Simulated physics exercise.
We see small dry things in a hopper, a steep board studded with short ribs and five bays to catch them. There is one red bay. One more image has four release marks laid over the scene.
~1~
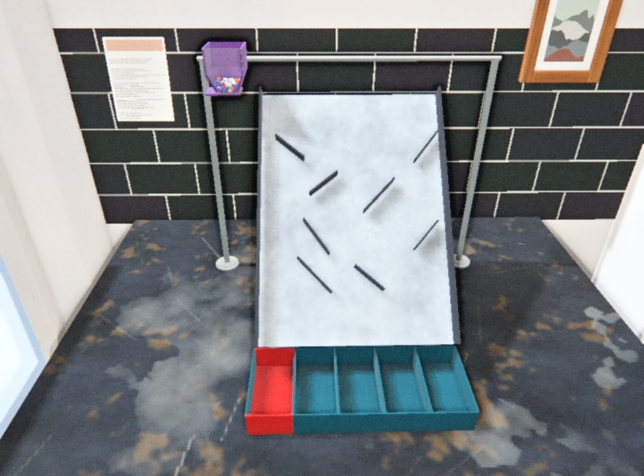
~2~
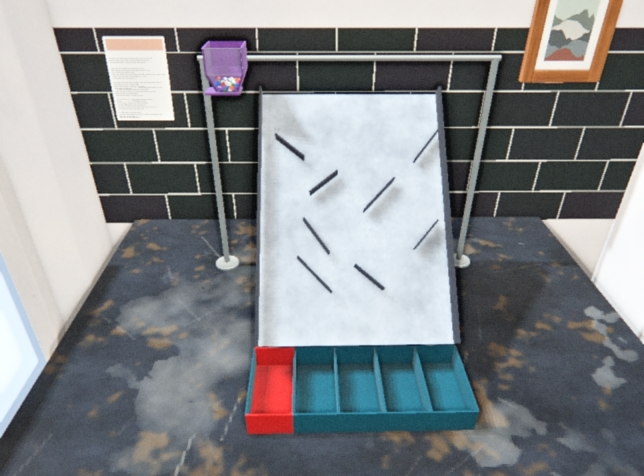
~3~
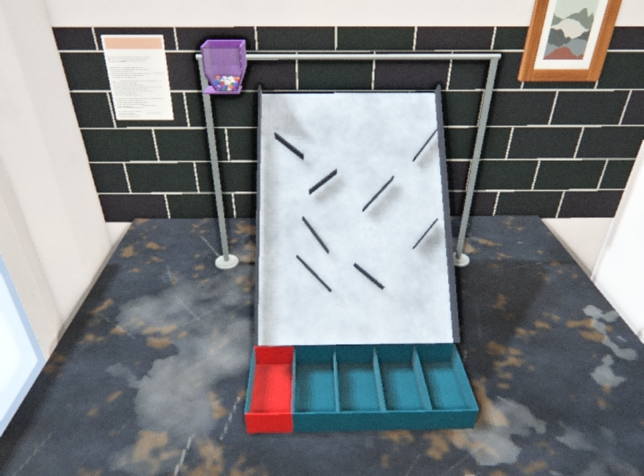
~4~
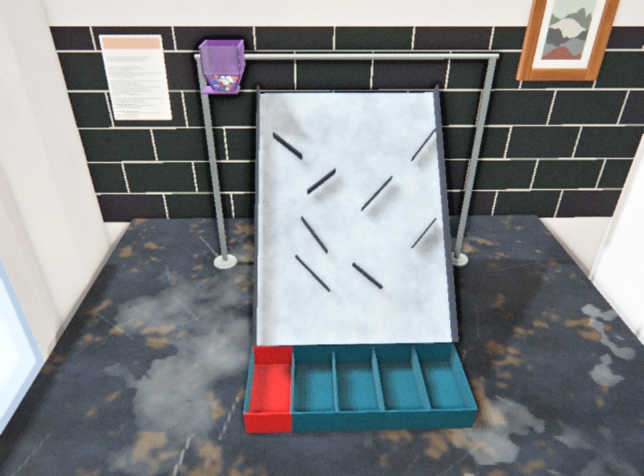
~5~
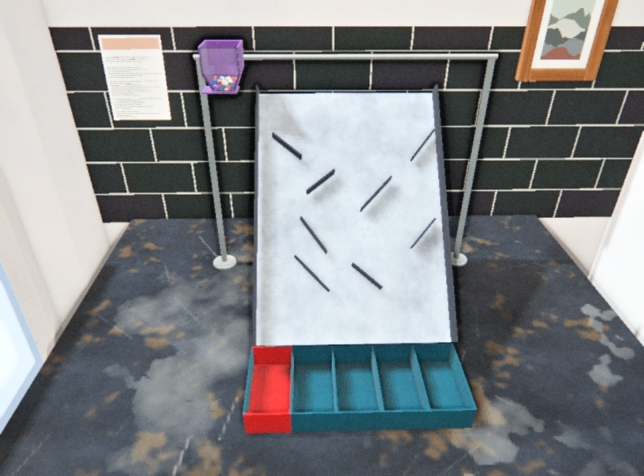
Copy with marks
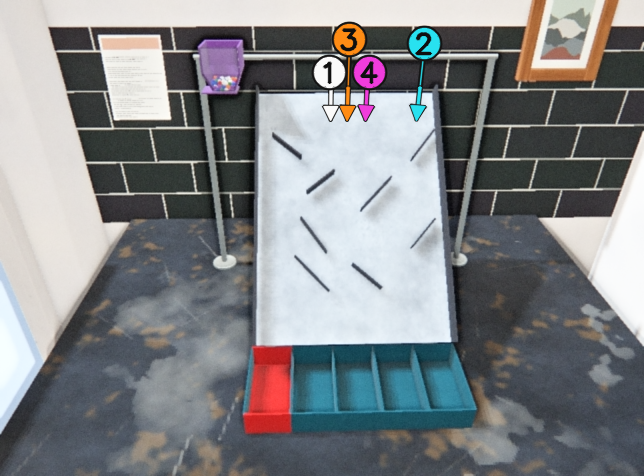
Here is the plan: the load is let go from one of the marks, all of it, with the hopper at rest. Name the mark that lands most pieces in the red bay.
Go for 1.
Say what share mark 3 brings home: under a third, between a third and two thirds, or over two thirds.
It is under a third.
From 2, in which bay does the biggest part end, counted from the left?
It is the fourth one.
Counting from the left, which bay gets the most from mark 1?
The first from the left.
On the marked copy, mark 1 meets the board at (330, 115); mark 2 meets the board at (417, 114); mark 3 meets the board at (347, 115); mark 4 meets the board at (365, 115).
If 1 is chosen, close to a third in the red bay, close to half in other bays, a small share outside the box.
If 2 is chosen, none at all in the red bay, the bulk in other bays, a small share outside the box.
If 3 is chosen, close to a quarter in the red bay, close to two thirds in other bays, a small share outside the box.
If 4 is chosen, only a few in the red bay, the bulk in other bays, a small share outside the box.
